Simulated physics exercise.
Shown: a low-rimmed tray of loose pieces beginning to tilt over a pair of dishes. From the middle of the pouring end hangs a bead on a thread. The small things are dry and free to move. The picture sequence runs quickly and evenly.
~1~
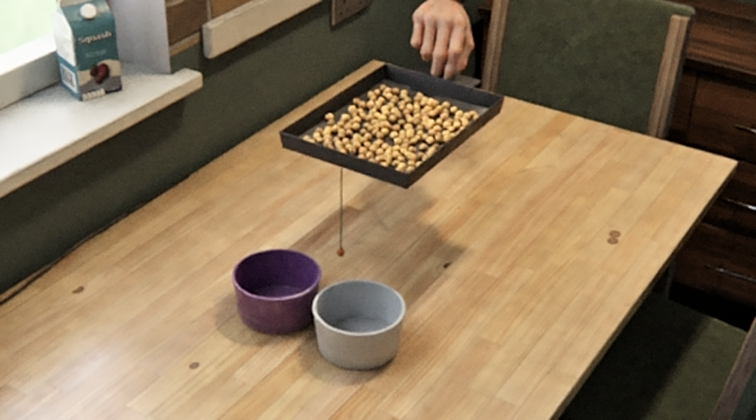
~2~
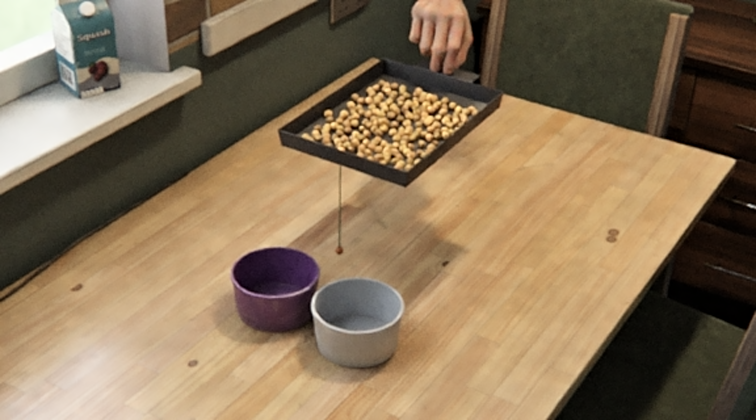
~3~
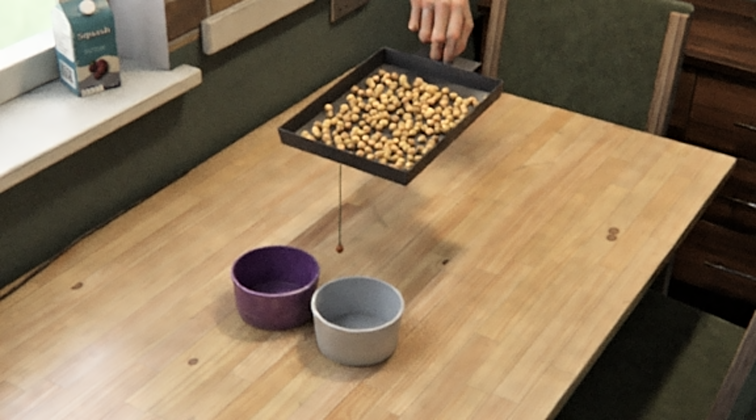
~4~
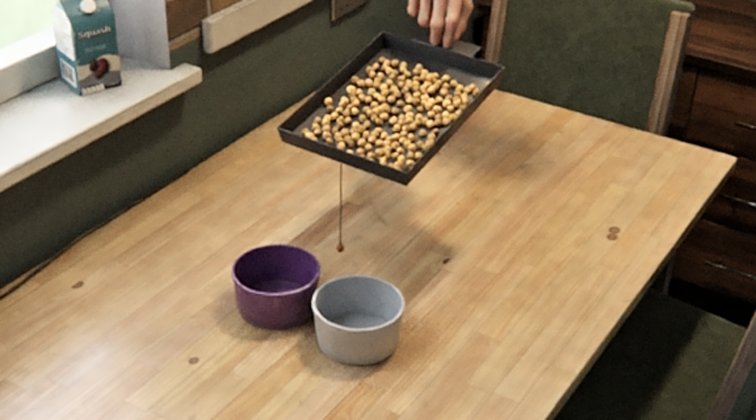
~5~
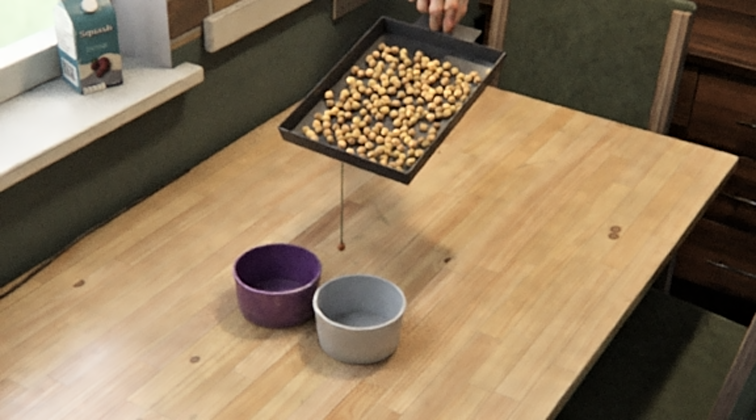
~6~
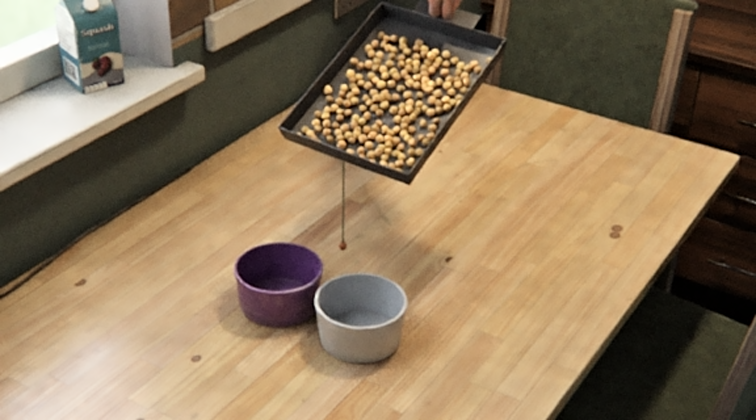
A hand gradually tilts a dark tray of dried chickpeas above two small bowls.
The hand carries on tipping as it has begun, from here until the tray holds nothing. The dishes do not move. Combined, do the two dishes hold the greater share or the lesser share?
The greater share.
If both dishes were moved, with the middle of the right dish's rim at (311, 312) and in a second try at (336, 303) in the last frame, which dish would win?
Result, try one: The dish further right; try two: The dish further right.
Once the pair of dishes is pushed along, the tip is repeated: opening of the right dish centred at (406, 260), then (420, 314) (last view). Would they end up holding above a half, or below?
Result, first setup: The minor share; second setup: The bulk.
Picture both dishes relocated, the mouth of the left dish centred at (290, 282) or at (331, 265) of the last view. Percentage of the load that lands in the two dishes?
About 80 and 40 per cent respectively.
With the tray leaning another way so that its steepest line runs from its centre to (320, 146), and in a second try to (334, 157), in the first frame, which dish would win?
Outcome one: The left side; outcome two: The left side.
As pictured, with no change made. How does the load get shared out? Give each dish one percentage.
The left dish keeps near 30 in a hundred, the right dish near 60 in a hundred.
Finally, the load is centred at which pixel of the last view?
The centre comes to rest close to (342, 328).
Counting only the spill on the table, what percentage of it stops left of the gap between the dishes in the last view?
Some 70 per cent.
Soon after the last picture, tray tipped steeply; nearly all on the tray; a stray few in the air.
A little later, tray tipped past a quarter turn; nearly all on the tray; a stray few in the right dish; a stray few outside both; a stray few in the air.
Later still, tray tipped past a quarter turn; about half in the right dish; about a third in the left dish; a small part outside both.
At rest, tray tipped past a quarter turn; about half in the right dish; about a third in the left dish; a small part outside both.
